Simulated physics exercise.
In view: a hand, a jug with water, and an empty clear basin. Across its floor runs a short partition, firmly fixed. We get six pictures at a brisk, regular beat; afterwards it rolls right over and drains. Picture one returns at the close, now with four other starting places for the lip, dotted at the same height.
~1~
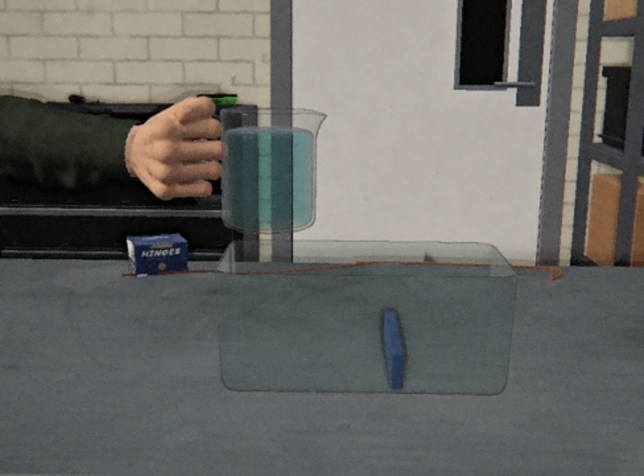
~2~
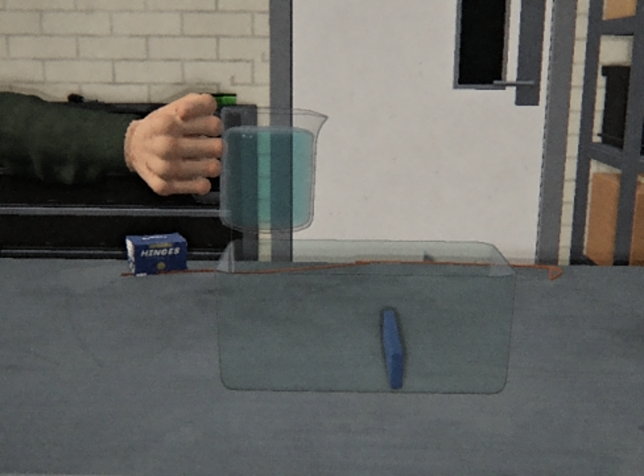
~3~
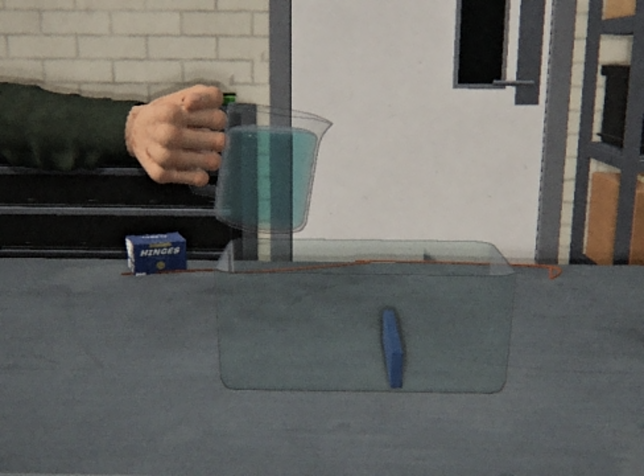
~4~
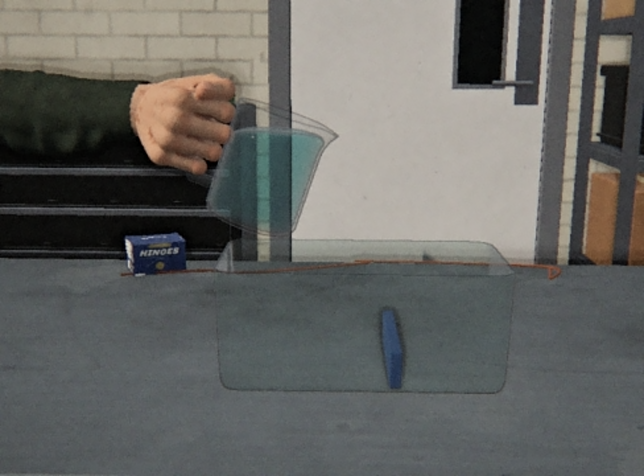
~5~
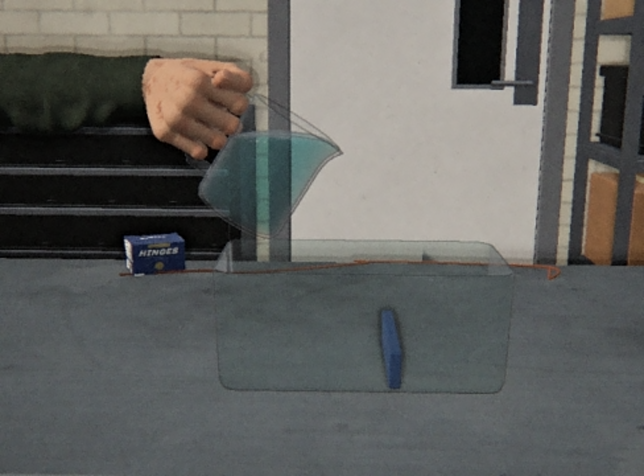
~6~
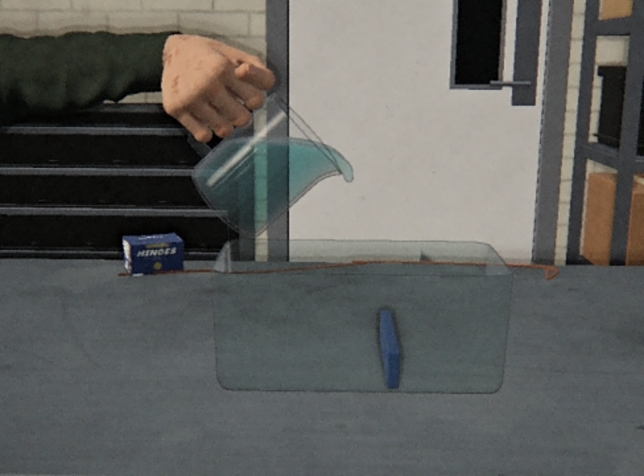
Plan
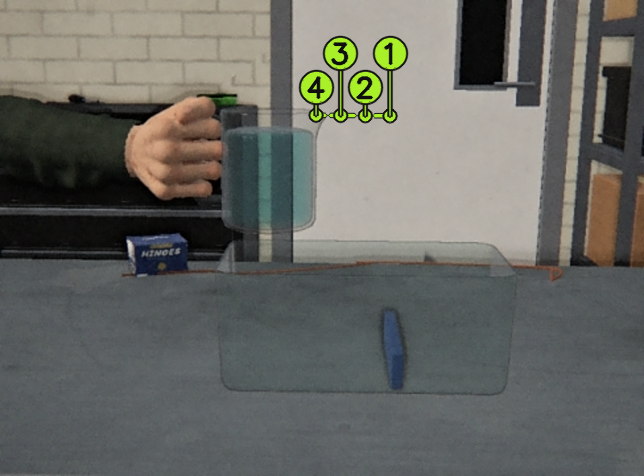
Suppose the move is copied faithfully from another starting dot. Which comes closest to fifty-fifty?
Go for 3.
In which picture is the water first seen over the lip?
In picture 6.
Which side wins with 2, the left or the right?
The right side.
In lime, 1 at (390, 115); 2 at (365, 115); 3 at (340, 115); 4 at (316, 115).
With 1, about 23 % ends left of the wall and 75 % right of it.
With 2, about 25 % ends left of the wall and 74 % right of it.
With 3, about 54 % ends left of the wall and 46 % right of it.
With 4, about 84 % ends left of the wall and 14 % right of it.
